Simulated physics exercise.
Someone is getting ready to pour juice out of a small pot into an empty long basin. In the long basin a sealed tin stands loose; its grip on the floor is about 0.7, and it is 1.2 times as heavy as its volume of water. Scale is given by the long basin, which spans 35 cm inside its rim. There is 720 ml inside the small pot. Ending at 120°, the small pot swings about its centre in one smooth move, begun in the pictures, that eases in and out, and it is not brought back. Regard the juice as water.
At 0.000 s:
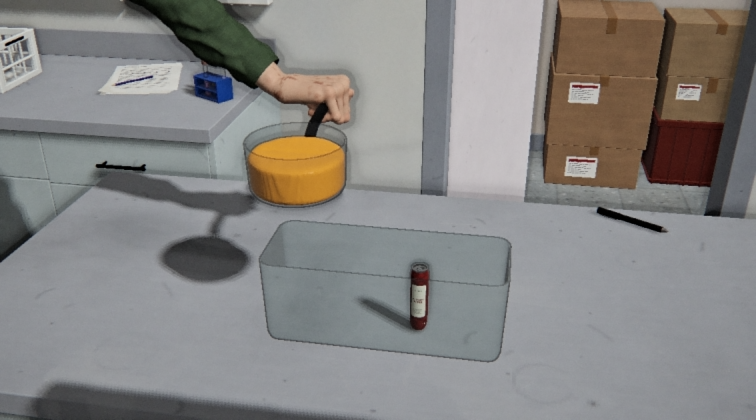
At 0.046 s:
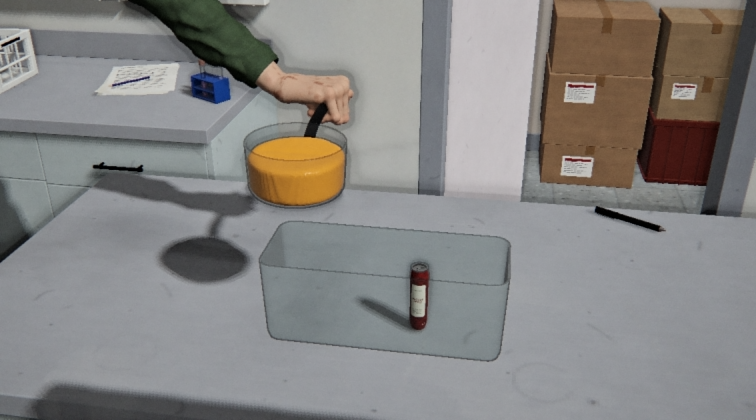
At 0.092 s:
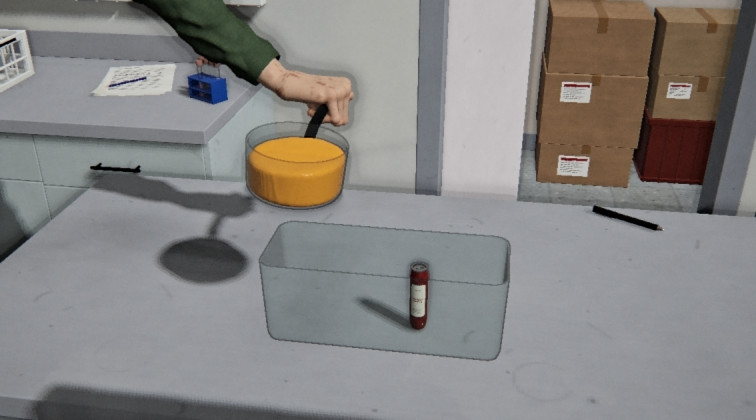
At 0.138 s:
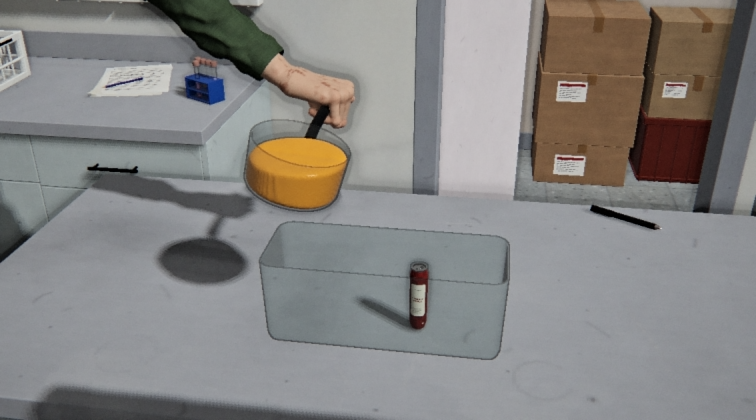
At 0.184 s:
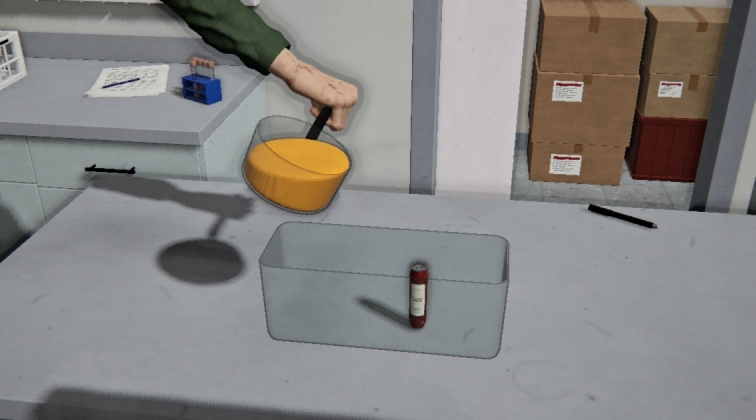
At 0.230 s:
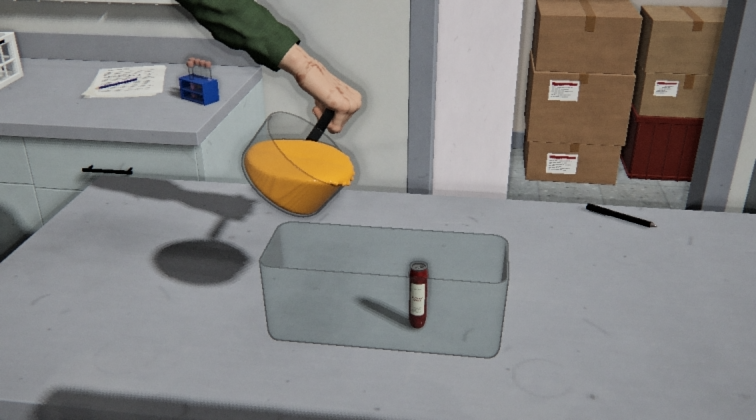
The clip opens on a hand in a green sleeve holding a small clear pot of orange juice above an empty long basin, with a dark red tin at it. The hand slowly tilts the pot to the right, gradually then more steeply, until the juice reaches its lowered rim.
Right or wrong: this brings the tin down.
Wrong, the tin stays up.
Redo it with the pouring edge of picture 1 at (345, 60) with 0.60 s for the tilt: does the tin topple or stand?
After that, the tin overturns.
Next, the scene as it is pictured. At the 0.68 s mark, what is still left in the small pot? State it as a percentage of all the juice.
About 1 percent.
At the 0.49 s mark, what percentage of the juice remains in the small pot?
Close to 16 percent of the liquid remains at that time.
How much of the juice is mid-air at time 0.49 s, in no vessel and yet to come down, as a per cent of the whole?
Some 36 % is the figure.
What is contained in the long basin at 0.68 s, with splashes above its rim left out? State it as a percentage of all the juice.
I reckon close to 96 per cent.
After 0.49 s the tilt is 110° and 15 per cent is still to pour; the tin stands where it began.
After 0.68 s the tilt is 120° and 1 per cent is still to pour; the tin stands where it began.
After 0.88 s the tilt is 120° and 0 per cent is still to pour; the tin stands where it began.
After 1.10 s the tilt is 120° and 0 per cent is still to pour; the tin stands where it began.
In the end the tin stands where it began.
